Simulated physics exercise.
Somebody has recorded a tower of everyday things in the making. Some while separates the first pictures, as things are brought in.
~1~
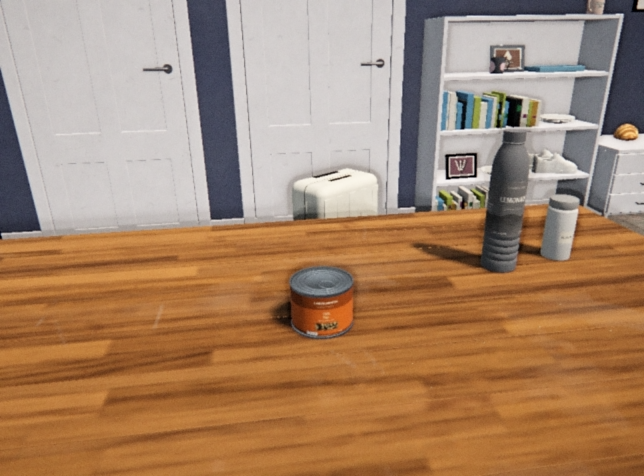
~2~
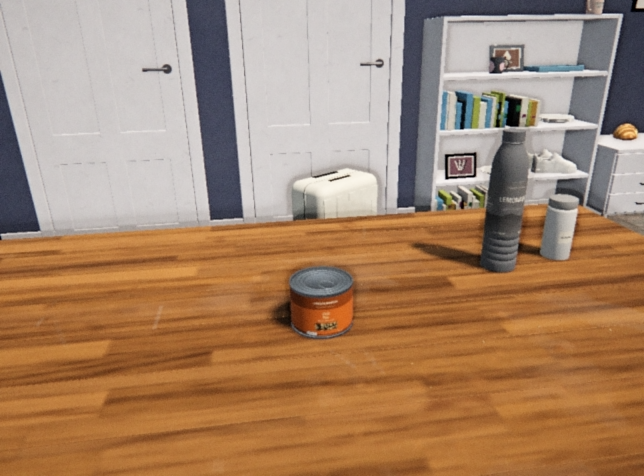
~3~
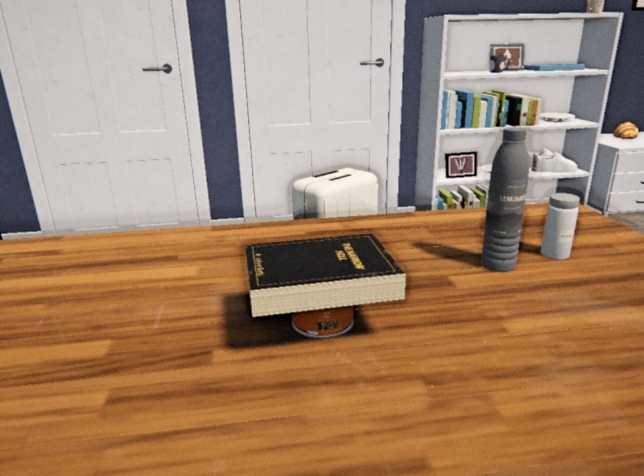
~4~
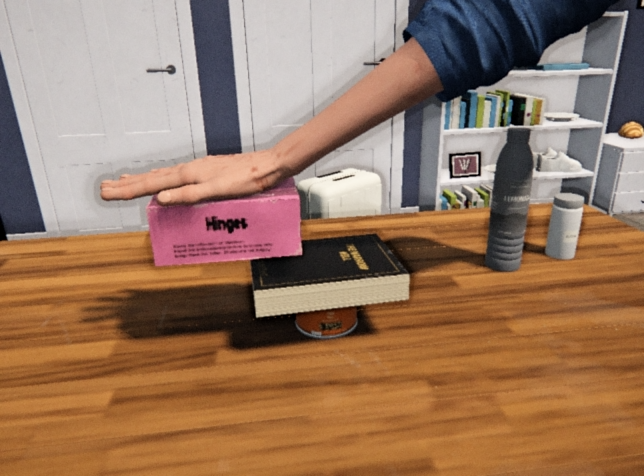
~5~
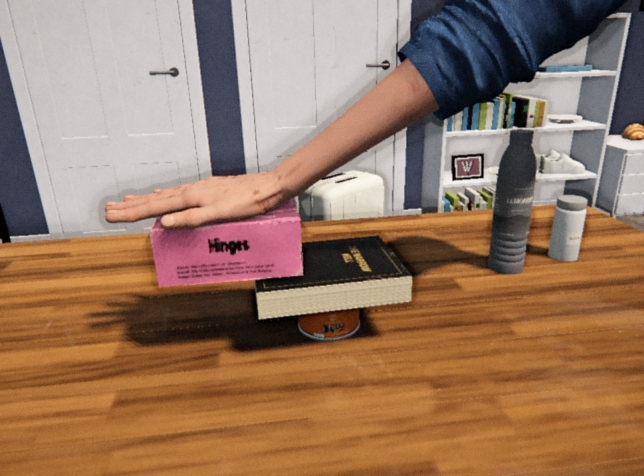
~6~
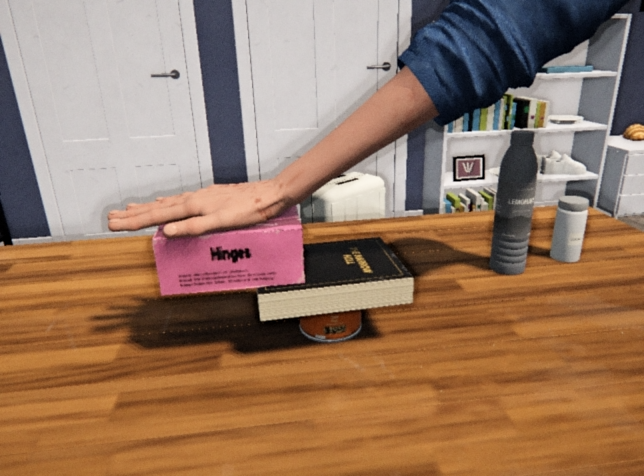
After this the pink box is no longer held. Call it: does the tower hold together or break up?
It breaks up.
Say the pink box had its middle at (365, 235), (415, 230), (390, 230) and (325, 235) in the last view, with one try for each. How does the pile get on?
The pile does not fall in the first case, goes down in the second, does not fall in the third and does not fall in the fourth.
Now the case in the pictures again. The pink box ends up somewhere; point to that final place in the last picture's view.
I'd point to roughly (175, 284).
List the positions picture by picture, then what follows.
In the first picture, the last thing is not in view yet; orange tub (322, 301).
In the second picture, the last thing is not in view yet; grey bottle (505, 202).
In the third picture, the last thing is not in view yet.
The fourth picture shows coming down; pink box (229, 216); grey bottle (510, 201).
The fifth picture shows coming down; pink box (231, 236).
The sixth picture shows set down, still held; pink box (233, 244); grey bottle (514, 204).
Then, 0.30 s after the last picture, pink box now fallen.
Then, 0.50 s after the last picture, things are still on the move.
Then, 0.80 s after the last picture, as before.
Then, 1.80 s after the last picture, nothing new.
At rest, fallen, pink box; the other 4 in place. Seen from the same camera at the end, pink box near (174, 283). The pile gives way.
